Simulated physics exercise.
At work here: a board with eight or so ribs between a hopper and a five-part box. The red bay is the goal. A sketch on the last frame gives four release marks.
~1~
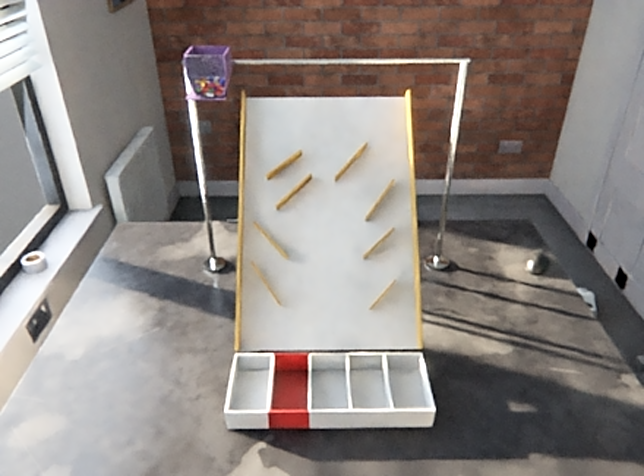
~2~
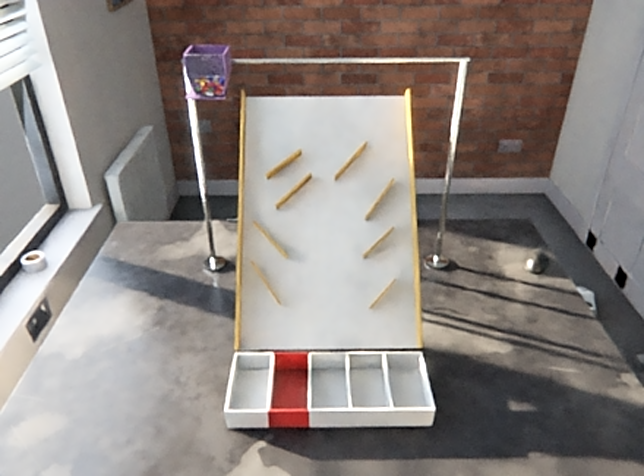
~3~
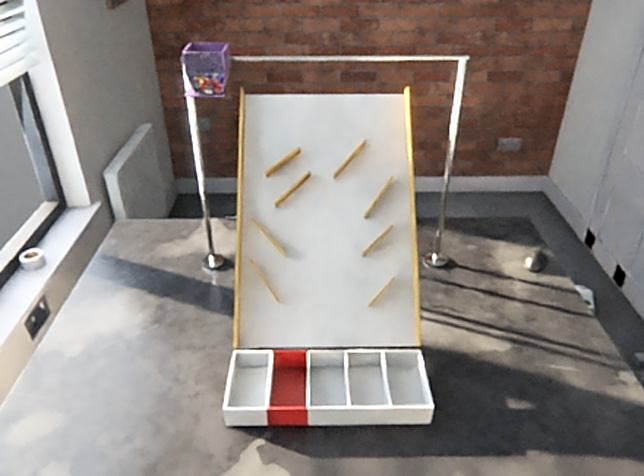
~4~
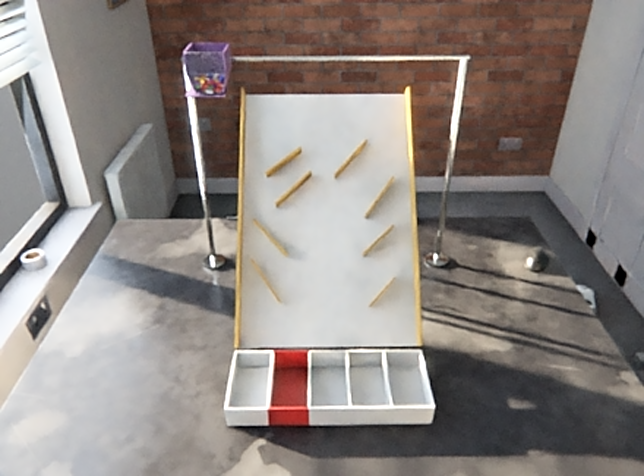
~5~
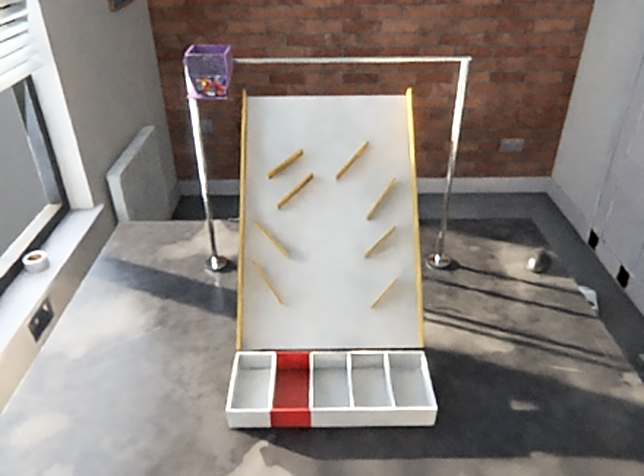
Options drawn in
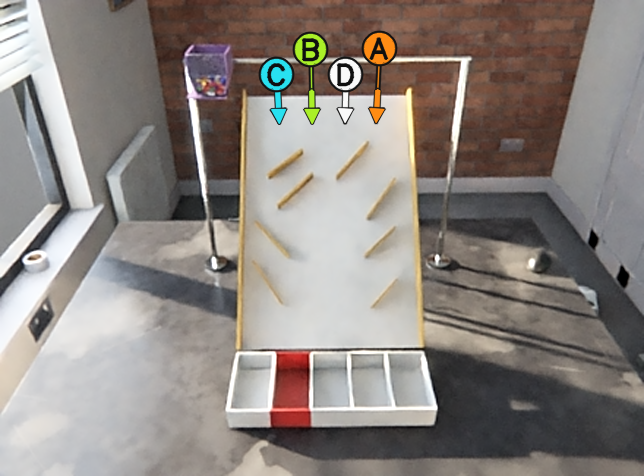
A tall white sloping board with wooden edges stands on a grey floor in a sunlit room with a brick back wall, seen from the front and slightly above. Slanted wooden ribs dot its face, a purple container hangs upper left on a metal rail, and a white five-part box with one red bay sits below. Nothing moves except a very slight shake of the view.
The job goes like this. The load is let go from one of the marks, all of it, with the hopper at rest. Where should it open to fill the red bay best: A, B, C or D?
D works best here.
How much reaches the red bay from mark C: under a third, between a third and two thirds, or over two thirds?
Mark C gives under a third.
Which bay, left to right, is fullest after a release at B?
The third.
On the marked copy, mark A meets the board at (376, 117); mark B meets the board at (312, 118); mark C meets the board at (279, 118); mark D meets the board at (345, 117).
Choosing A, close to a quarter in the red bay, close to two thirds in other bays, a small share held on the board.
Choosing B, a small share in the red bay, the bulk in other bays, only a few held on the board, a small share outside the box.
Choosing C, a small share in the red bay, close to two thirds in other bays, a small share held on the board.
Choosing D, close to two thirds in the red bay, close to a third in other bays.
